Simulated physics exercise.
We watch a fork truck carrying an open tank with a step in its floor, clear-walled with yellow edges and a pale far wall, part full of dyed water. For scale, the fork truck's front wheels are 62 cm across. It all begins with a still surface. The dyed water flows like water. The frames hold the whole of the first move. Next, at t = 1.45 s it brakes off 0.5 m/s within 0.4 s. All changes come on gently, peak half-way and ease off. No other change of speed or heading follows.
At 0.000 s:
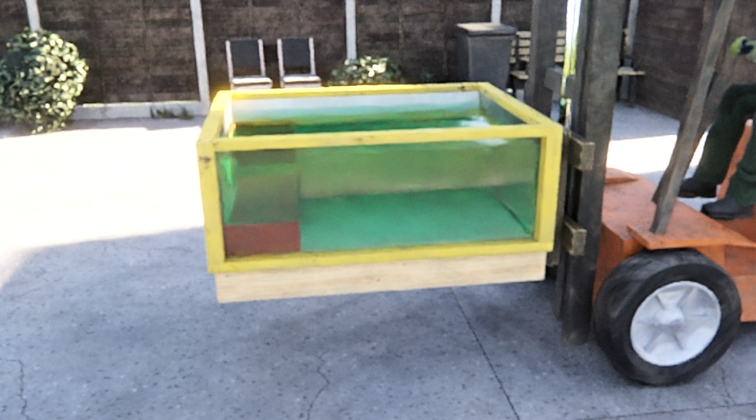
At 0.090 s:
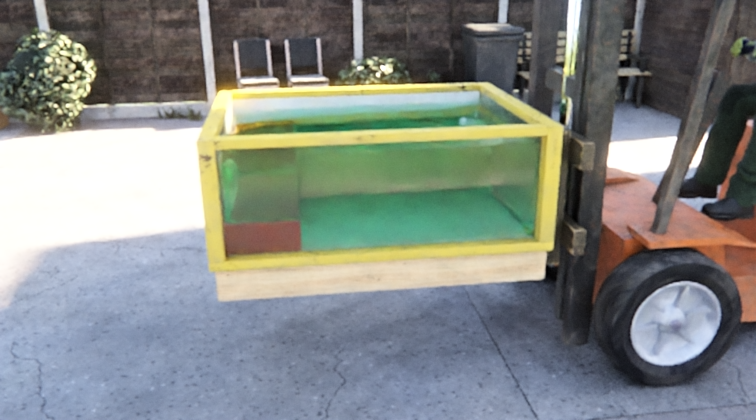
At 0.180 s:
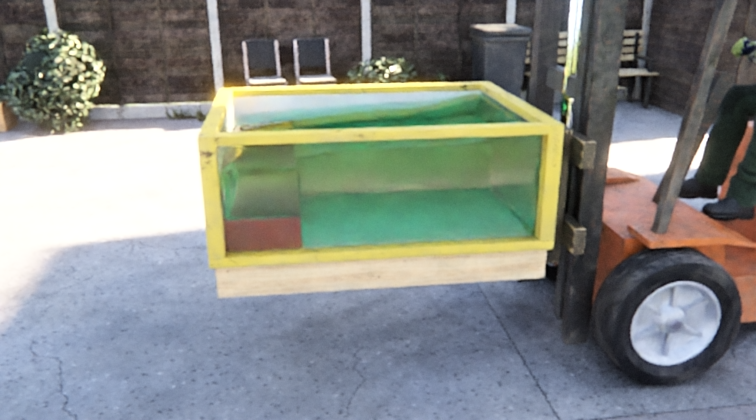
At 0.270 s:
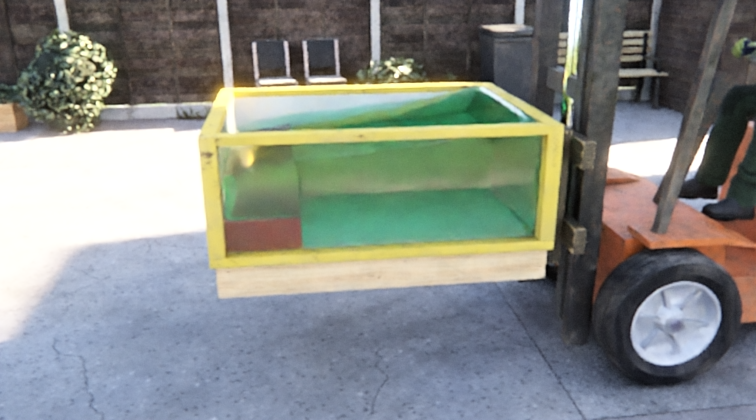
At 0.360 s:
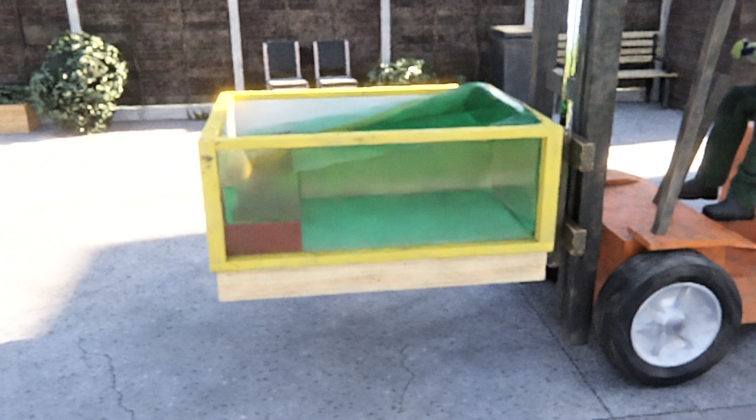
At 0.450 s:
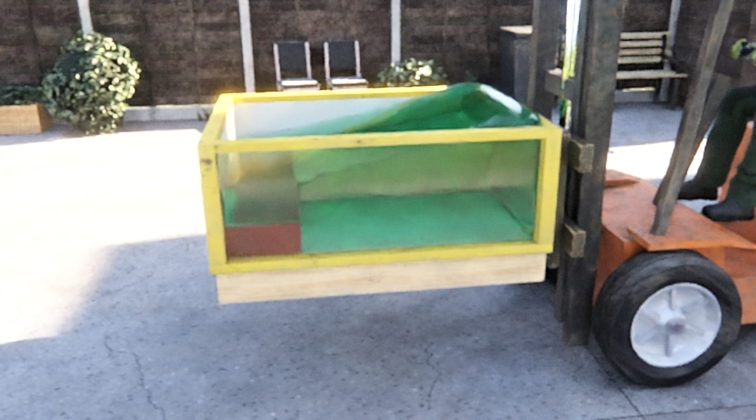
In a paved yard, an orange forklift carried a yellow-edged, clear-sided tank of green water slowly to the left, and the level surface began to tilt, sinking at the left and climbing at the right.
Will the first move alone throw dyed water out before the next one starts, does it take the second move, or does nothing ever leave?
It overflows before the second move starts.
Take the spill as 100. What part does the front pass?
About 40 per cent.
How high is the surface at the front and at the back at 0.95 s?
Front 40 cm, back 38 cm.
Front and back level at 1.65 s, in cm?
About 42 cm in front and 30 cm behind.
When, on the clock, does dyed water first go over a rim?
Near 0.9 s.
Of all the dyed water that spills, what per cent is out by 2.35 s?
About 100 per cent.
Then, 0.95 s in, the surface is 39 cm up at the front and 37 cm at the back; 1 per cent is out, over the back.
Then, 1.65 s in, the surface is 42 cm up at the front and 31 cm at the back; 2 per cent is out, over the back and the front.
Then, 2.35 s in, the surface is 37 cm up at the front and 42 cm at the back; 2 per cent is out, over the front and the back.
Then, 4.84 s in, 2 per cent is out, over the front and the back; the first of it left at about 0.85 s, and the second move began at 1.45 s.
